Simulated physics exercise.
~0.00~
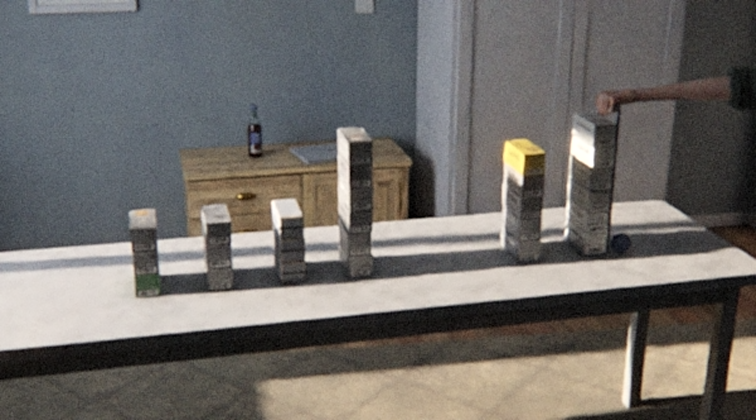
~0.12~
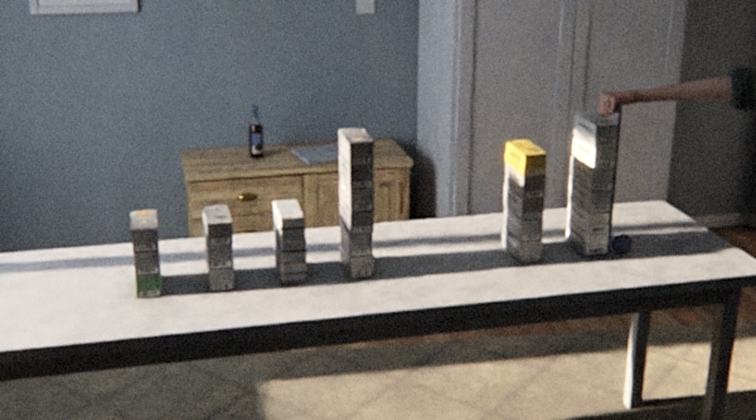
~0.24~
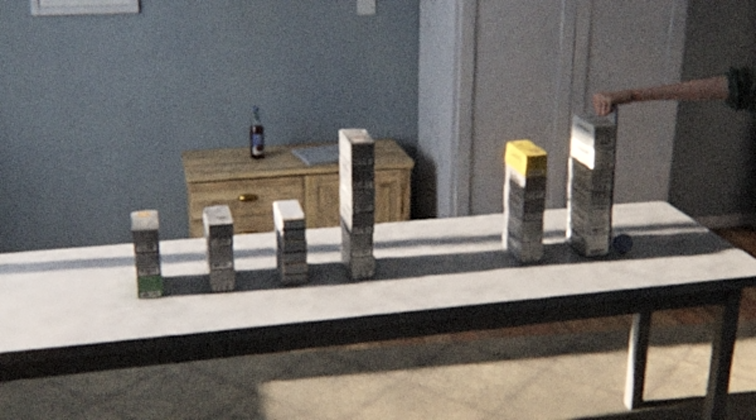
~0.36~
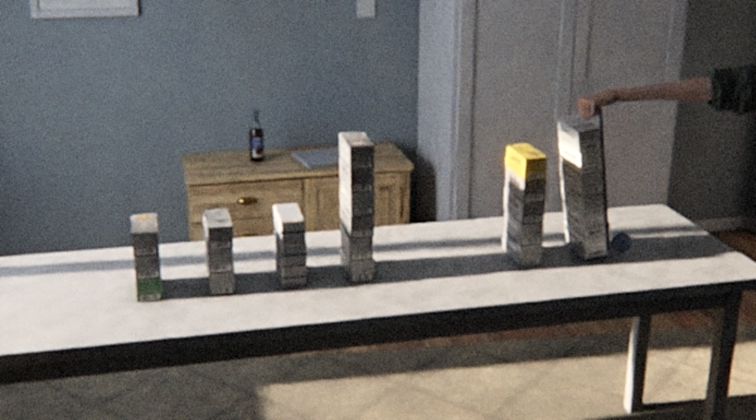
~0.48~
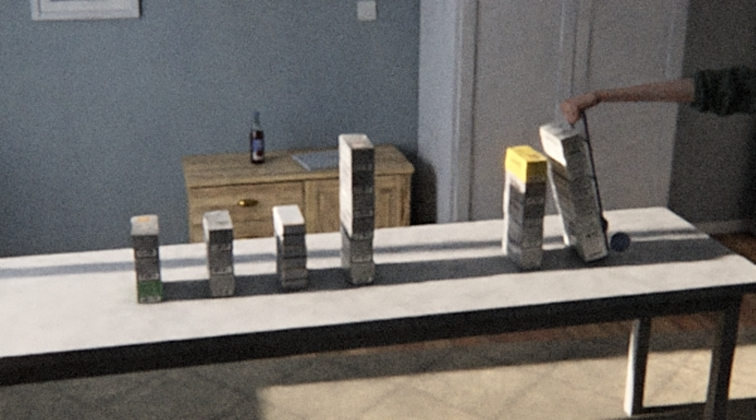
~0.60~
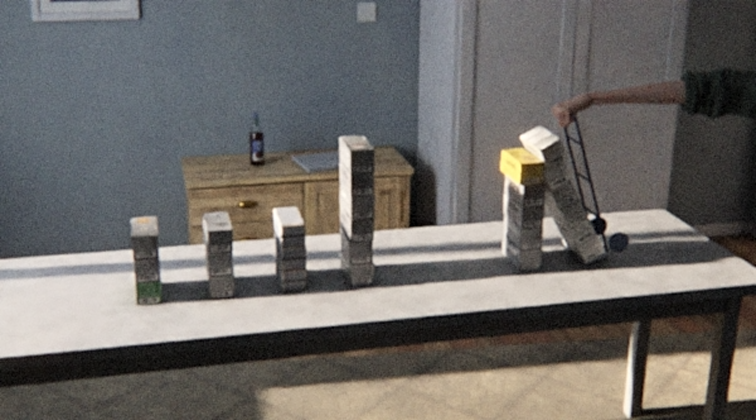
A hand and forearm reach in from the right over a long white table, seen from the front and slightly above in a blue-walled room with a wooden cabinet and dark bottle behind. Six stacks of small packets stand in a row, mostly grey and pale, one green-based at far left, one yellow-topped near the right. The hand tilts the rightmost pale stack leftward with a small wheeled truck, until its top meets the yellow packet, which shifts slightly.
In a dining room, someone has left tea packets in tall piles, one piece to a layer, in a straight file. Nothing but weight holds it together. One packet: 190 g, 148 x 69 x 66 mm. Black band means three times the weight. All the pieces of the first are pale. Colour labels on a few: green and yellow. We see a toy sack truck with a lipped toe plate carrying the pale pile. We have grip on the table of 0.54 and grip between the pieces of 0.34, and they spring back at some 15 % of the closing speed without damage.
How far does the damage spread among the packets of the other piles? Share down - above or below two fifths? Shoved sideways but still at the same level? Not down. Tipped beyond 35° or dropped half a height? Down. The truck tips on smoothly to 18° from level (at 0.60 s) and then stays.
Below.
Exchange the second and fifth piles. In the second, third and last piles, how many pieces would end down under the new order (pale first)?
Down per pile: Second 3, third 0, last 0.
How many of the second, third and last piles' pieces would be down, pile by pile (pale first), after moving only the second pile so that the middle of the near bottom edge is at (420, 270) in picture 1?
You'd end with the second pile at 0, the third at 0 and the last at 0 down.
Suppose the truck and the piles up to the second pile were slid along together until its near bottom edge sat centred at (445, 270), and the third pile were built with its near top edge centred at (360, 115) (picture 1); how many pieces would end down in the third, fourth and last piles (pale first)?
Pile by pile that makes third 6, fourth 2, last 0.
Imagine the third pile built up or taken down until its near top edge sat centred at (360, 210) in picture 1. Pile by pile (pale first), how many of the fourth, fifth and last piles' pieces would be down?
Counts down - fourth: 0; fifth: 0; last: 0.
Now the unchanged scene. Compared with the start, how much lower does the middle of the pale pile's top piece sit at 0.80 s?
6 cm.
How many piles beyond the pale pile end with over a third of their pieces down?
The total is 1.
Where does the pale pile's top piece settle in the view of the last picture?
It should be centred near (403, 246) in the final frame.
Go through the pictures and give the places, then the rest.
In the first frame (places mark the middle of the side facing us), truck frame (617, 137) 0° forward; green packet (148, 286); yellow packet (534, 164); the rest undisturbed.
The second frame shows truck frame (618, 137) 0° forward; yellow packet (536, 165).
The third frame shows truck frame (616, 137) 2° forward; yellow packet (536, 166).
The fourth frame shows truck frame (602, 139) 8° forward, top of the pale pile leaning 8°; green packet (149, 290); the rest undisturbed.
The fifth frame shows truck frame (589, 142) 15° forward, top of the pale pile leaning 17°; yellow packet (537, 171); the rest undisturbed.
The sixth frame shows truck frame (582, 145) 18° forward, top of the pale pile leaning 26°; yellow packet (531, 174) shifted 15 mm; green packet (149, 294); one has shifted.
After 0.80 s, 6 of the pale pile down; none of the 20 other packets down, 4 disturbed; yellow packet leaning 21°.
After 1.00 s, 6 of the pale pile down; 4 of the 20 other packets down; yellow packet leaning 72°, 22 cm lower.
At rest (1.6 s), 6 of the pale pile down; 4 of the 20 other packets down; yellow packet on its side; green packet unmoved. That is 20 per cent. As the last picture would show them, middles, yellow packet near (383, 258), green packet near (149, 283).
